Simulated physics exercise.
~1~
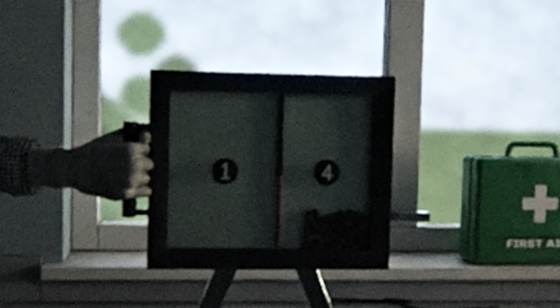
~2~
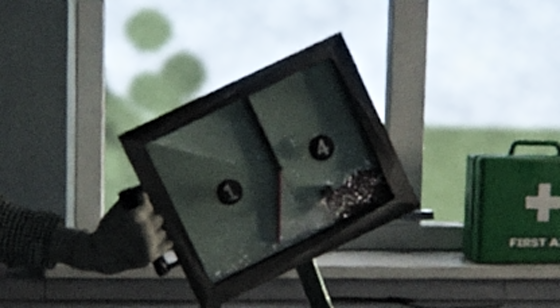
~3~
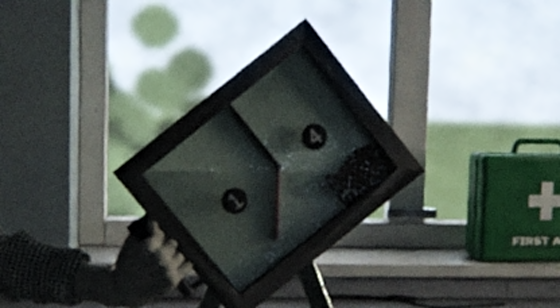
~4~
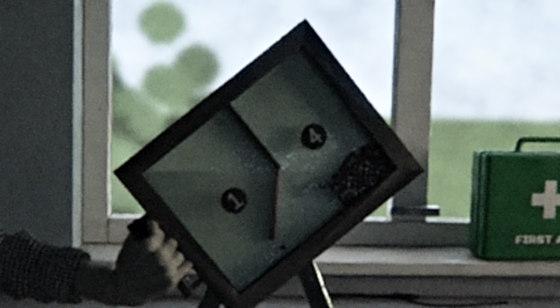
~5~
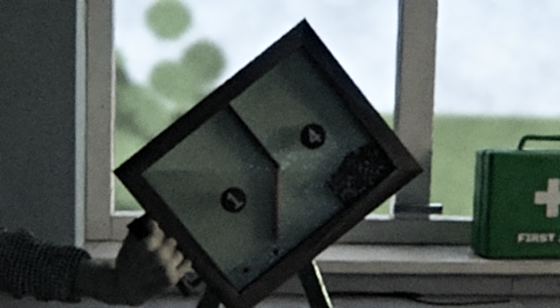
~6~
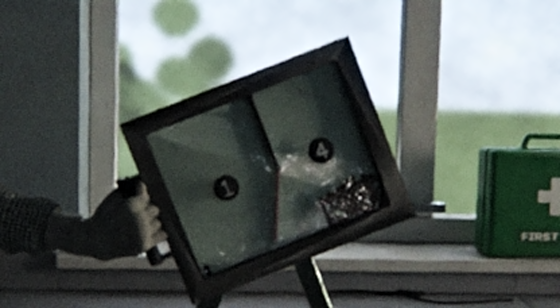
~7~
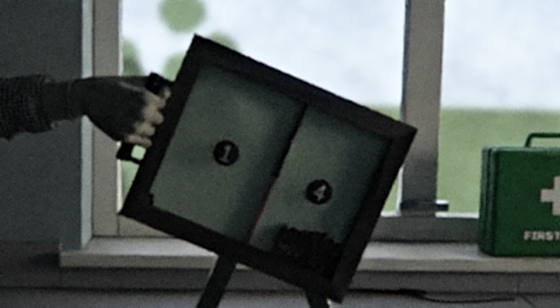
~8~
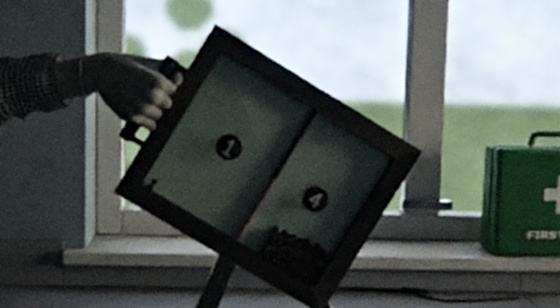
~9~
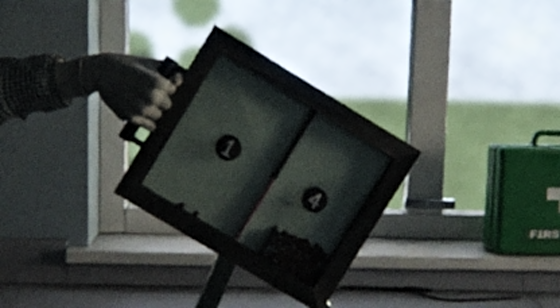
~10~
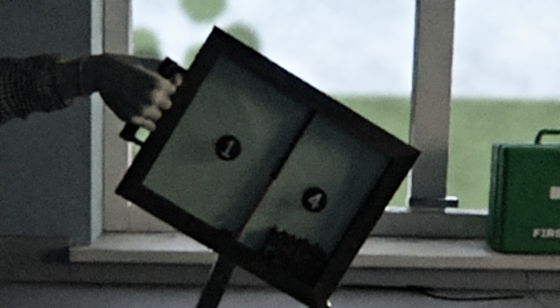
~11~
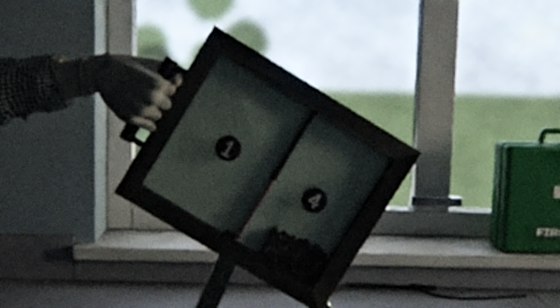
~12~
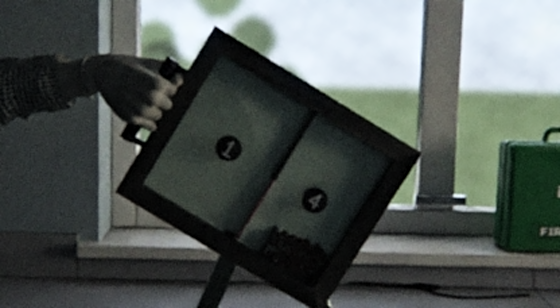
At first, a shallow, dark-framed box stands level on its support before a window, with a green first aid case to the right and small dark pills heaped low in its right-hand section. A hand on the left handle pulls that side down, turning the box anticlockwise, and the flap in the divider hangs open. The box holds there with most pills gathered towards the right wall. The hand then lifts the handle, swinging the box back past level until its right side is low. The flap closes, and the box stays tilted clockwise, with nearly all the pills still in the right-hand section.
